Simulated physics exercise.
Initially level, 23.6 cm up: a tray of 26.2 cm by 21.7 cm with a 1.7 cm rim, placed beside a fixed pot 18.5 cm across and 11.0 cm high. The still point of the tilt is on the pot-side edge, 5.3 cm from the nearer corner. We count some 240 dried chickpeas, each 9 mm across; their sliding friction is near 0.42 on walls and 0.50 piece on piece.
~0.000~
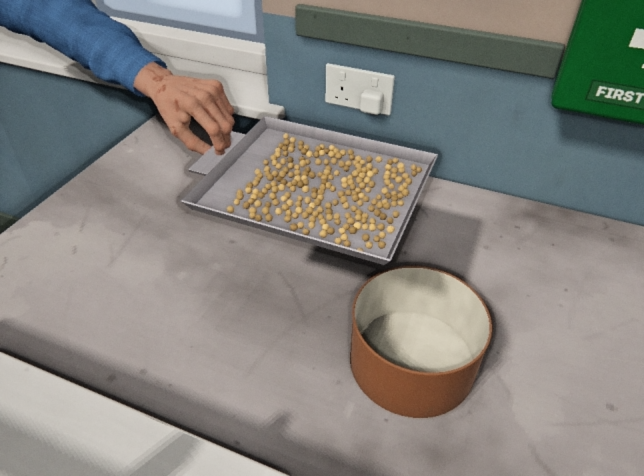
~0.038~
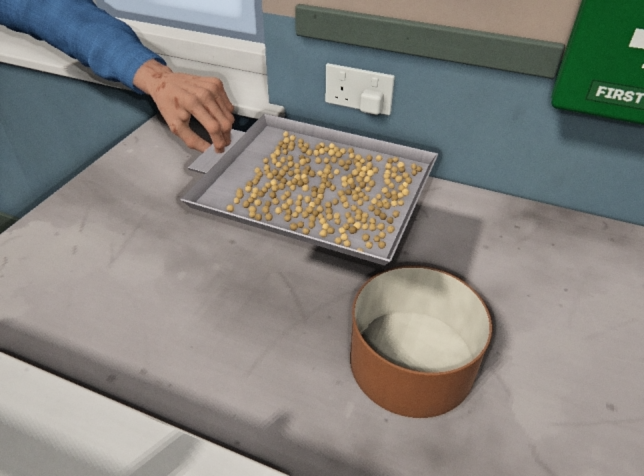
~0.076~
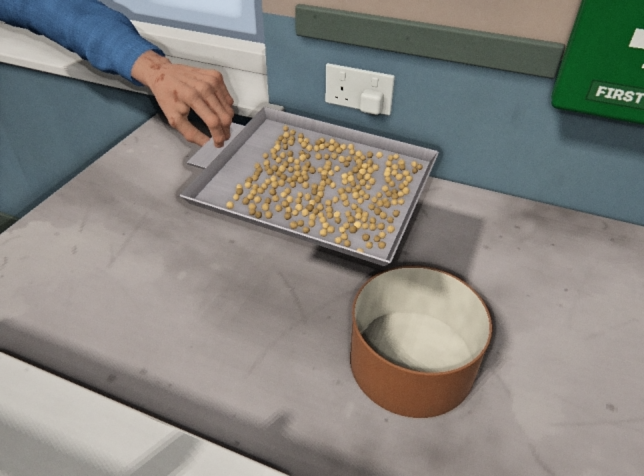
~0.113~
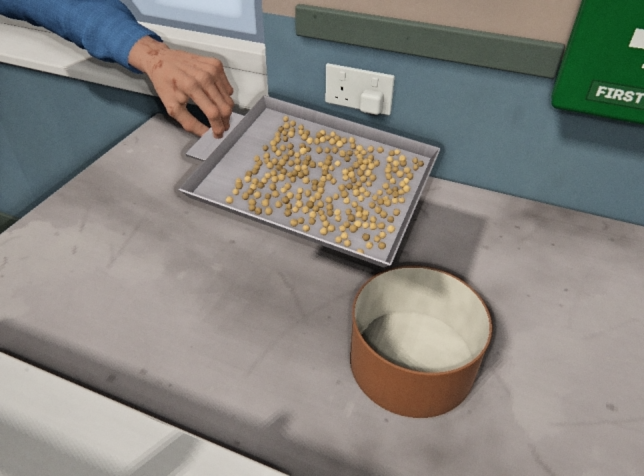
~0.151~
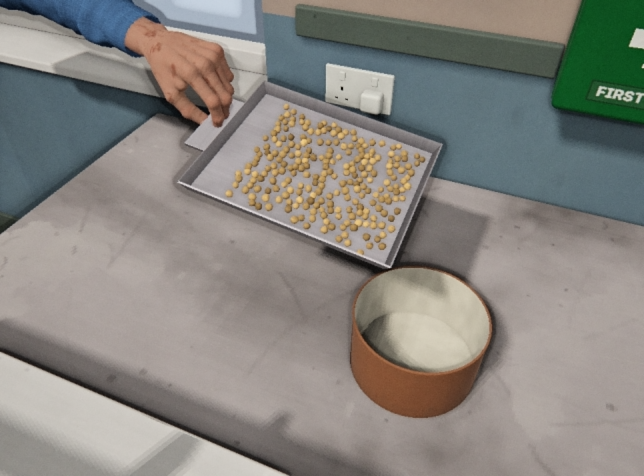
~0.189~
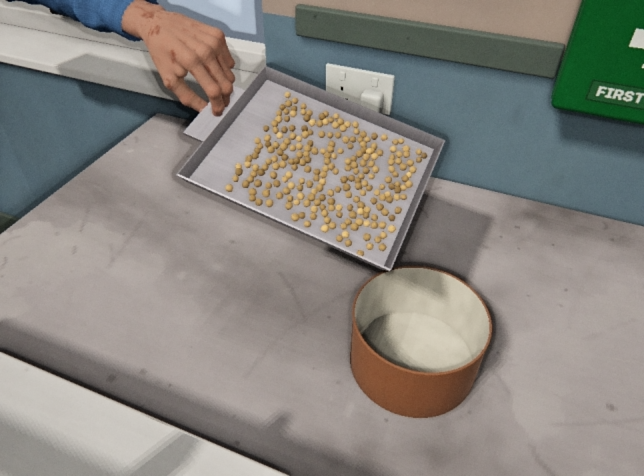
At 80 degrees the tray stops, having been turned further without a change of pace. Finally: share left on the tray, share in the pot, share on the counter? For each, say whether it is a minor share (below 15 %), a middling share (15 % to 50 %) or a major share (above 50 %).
Outcome: Tray: I expect only a trickle of the load, pot: I expect more than half of the load, counter: I expect a decent chunk of the load.
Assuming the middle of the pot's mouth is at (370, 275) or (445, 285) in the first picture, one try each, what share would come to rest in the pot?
That gives roughly 0 per cent and then 0 per cent.
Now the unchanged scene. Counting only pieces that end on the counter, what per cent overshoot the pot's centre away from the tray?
About 60 per cent.
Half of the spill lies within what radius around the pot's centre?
About 20 cm.
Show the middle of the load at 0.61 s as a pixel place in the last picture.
Approx. (385, 245).
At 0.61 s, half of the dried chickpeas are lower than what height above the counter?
I'd say near 26 cm.
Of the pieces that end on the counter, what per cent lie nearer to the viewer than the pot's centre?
About 100 percent of the spill.
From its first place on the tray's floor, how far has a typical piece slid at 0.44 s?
Displacement on the tray: Roughly 5 cm.
After 0.44 s, tilt 49 degrees; the tray holds 100 %, the pot 0 %.
Then, at 0.61 s, tilt 71 degrees; the tray holds 85 %, the pot 0 %.
After 0.89 s, tilt 80 degrees; the tray holds 5 %, the pot 60 %.
In the end, at 2.1 s, tray 0 %, pot 75 %, counter 25 %.
